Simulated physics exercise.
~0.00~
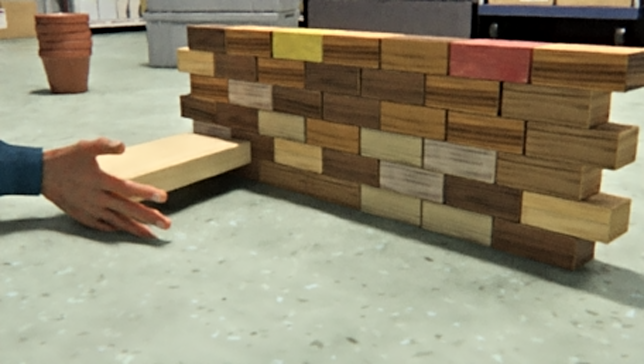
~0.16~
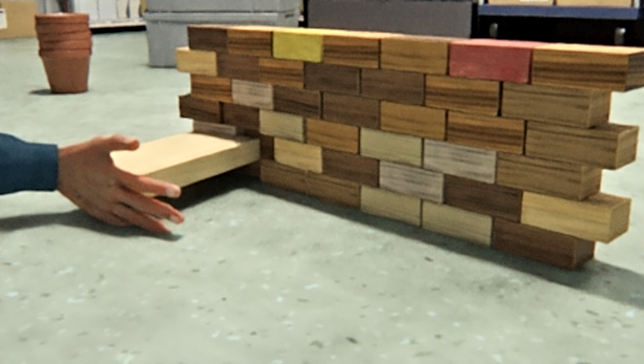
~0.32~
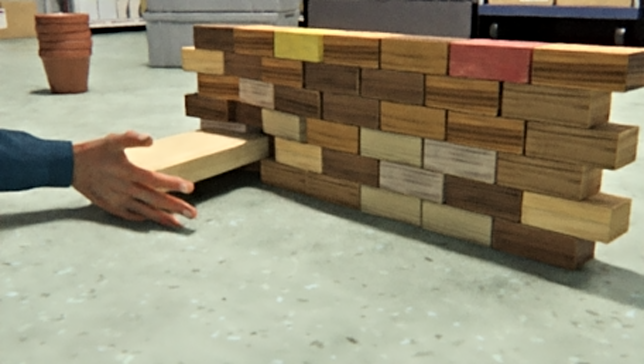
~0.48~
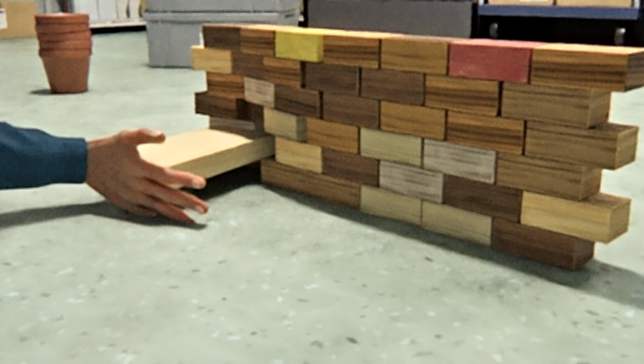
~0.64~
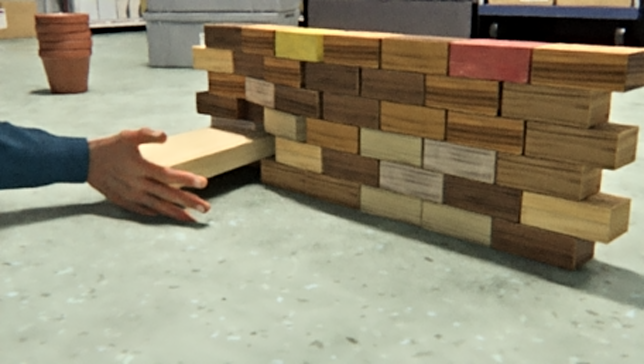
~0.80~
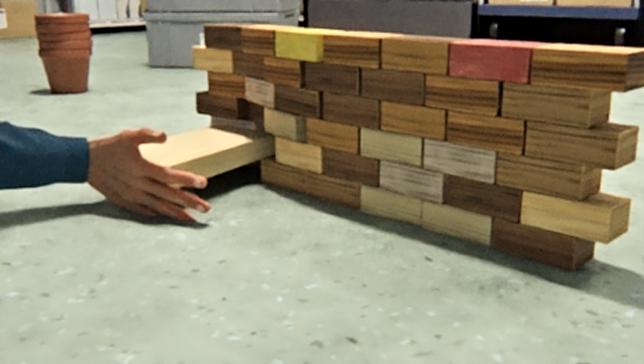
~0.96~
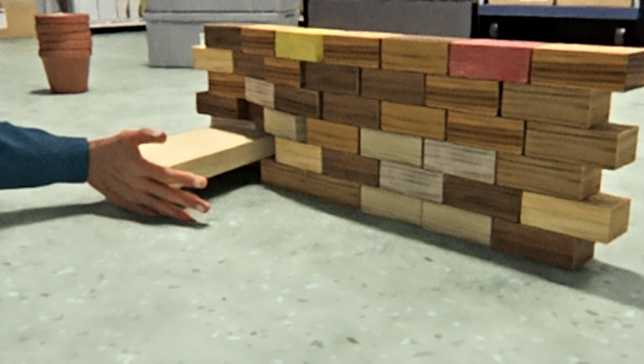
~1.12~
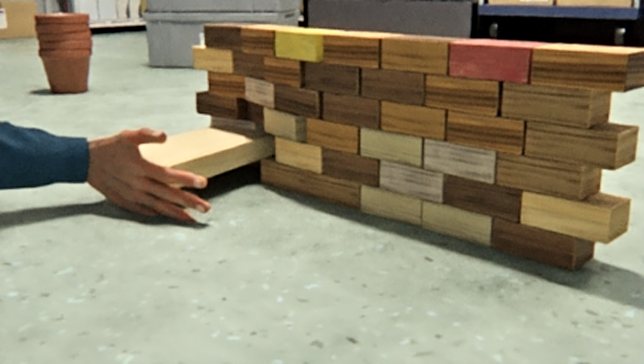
A free-standing wall of wooden blocks in mixed browns and pale tones stands on a speckled grey-green floor, seen from slightly above by a still camera. A yellow block sits in the top row towards the left and a red one further right, while terracotta pots and a grey bin stand behind. From the left, a hand in a dark blue sleeve moves rightward with a long pale block pressed against the wall's left end. Some blocks there shift slightly as it advances. Then hand and block stop, and the wall remains standing, with nothing fallen.
